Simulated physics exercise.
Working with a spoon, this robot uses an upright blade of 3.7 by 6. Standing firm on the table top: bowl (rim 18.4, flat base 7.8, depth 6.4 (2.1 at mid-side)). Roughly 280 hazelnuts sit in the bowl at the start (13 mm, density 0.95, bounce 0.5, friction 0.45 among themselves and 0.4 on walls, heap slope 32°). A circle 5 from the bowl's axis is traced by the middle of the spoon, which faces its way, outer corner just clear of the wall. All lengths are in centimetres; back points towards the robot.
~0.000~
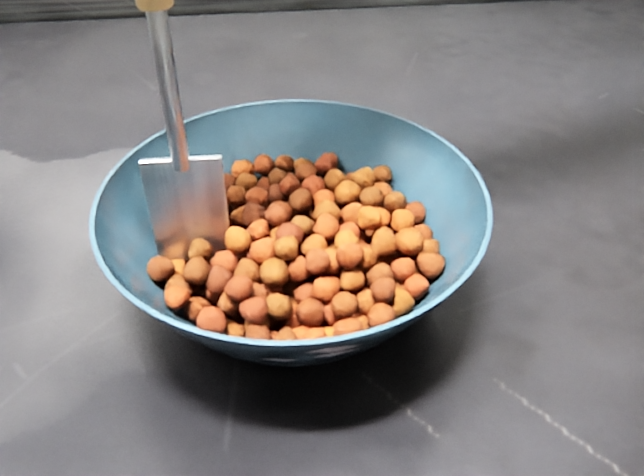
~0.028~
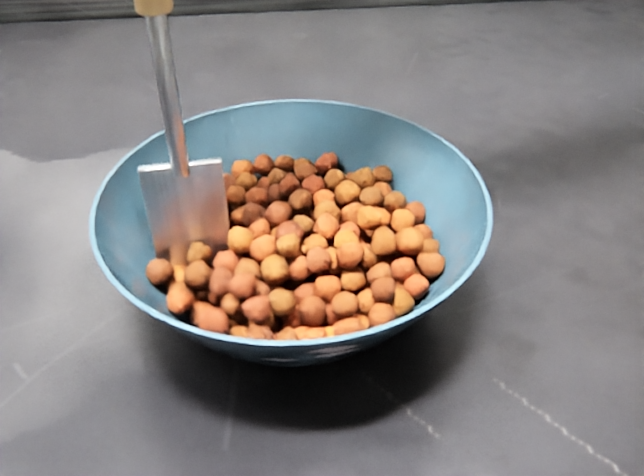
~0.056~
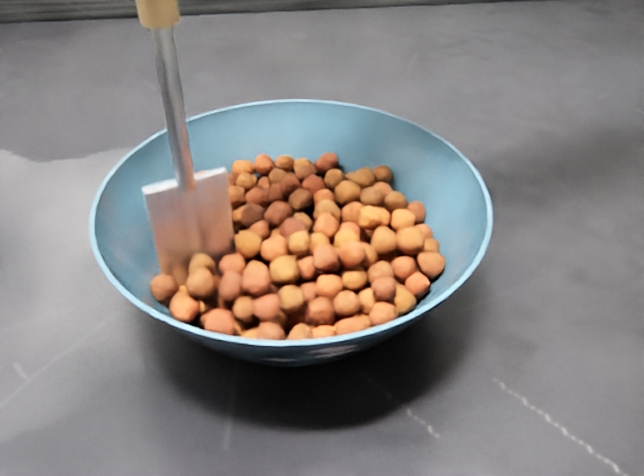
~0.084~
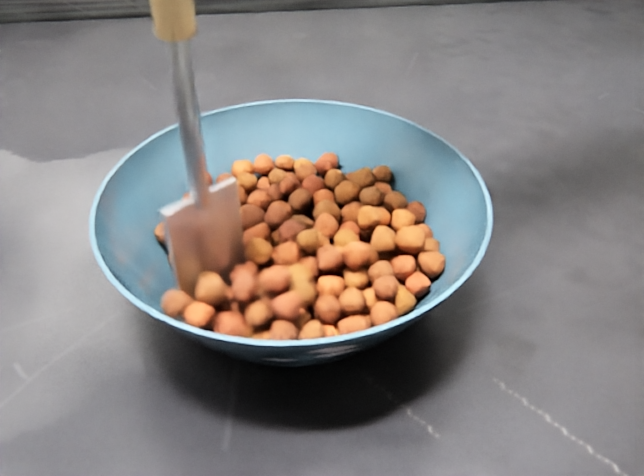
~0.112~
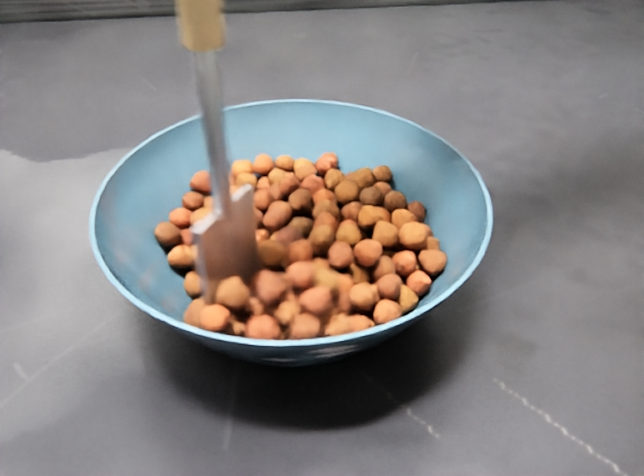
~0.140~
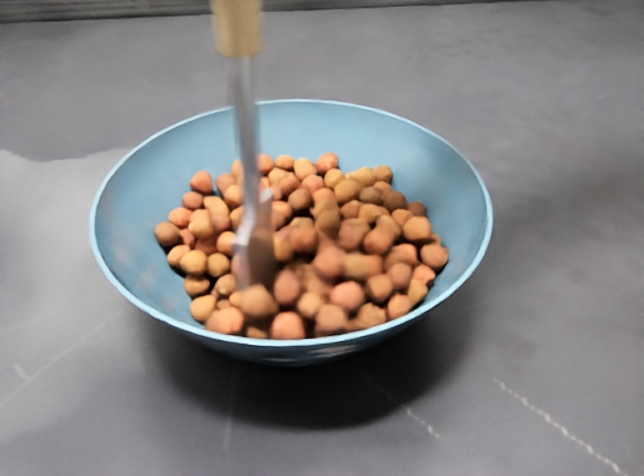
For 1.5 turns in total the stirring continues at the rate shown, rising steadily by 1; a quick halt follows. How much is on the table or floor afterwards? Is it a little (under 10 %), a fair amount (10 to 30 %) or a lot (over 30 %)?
A fair amount, 10 to 30 %.
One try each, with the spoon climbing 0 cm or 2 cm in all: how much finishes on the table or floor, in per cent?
It comes to about 30 per cent and about 15 per cent.
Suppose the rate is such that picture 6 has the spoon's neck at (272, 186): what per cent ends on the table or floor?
Roughly 25 percent of it.
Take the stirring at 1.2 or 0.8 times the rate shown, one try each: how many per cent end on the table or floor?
Estimates in order: Some 25 % and some 15 %.
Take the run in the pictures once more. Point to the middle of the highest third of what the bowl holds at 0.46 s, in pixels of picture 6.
About (265, 158) in the last picture.
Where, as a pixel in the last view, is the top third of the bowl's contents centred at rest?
Centre, approx.: (329, 229).
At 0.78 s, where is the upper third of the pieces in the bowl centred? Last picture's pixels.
Centre, approx.: (311, 305).
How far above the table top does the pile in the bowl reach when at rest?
The top sits some 6.0 cm up.
After 0.46 s, 253° round, highest piece 9 above the table; 250 in the bowl, 13 on the table or floor, 12 in flight or on the tool.
After 0.78 s, 77° round, highest piece 8 above the table; 227 in the bowl, 47 on the table or floor, 1 in flight or on the tool.
After 1.14 s, 180° round, highest piece 7 above the table; 215 in the bowl, 58 on the table or floor, 2 in flight or on the tool.
After 1.84 s, 180° round, highest piece 6 above the table; 215 in the bowl, 60 on the table or floor.
In the end, 215 in the bowl, 60 on the table or floor. That is 22 % on the table or floor.
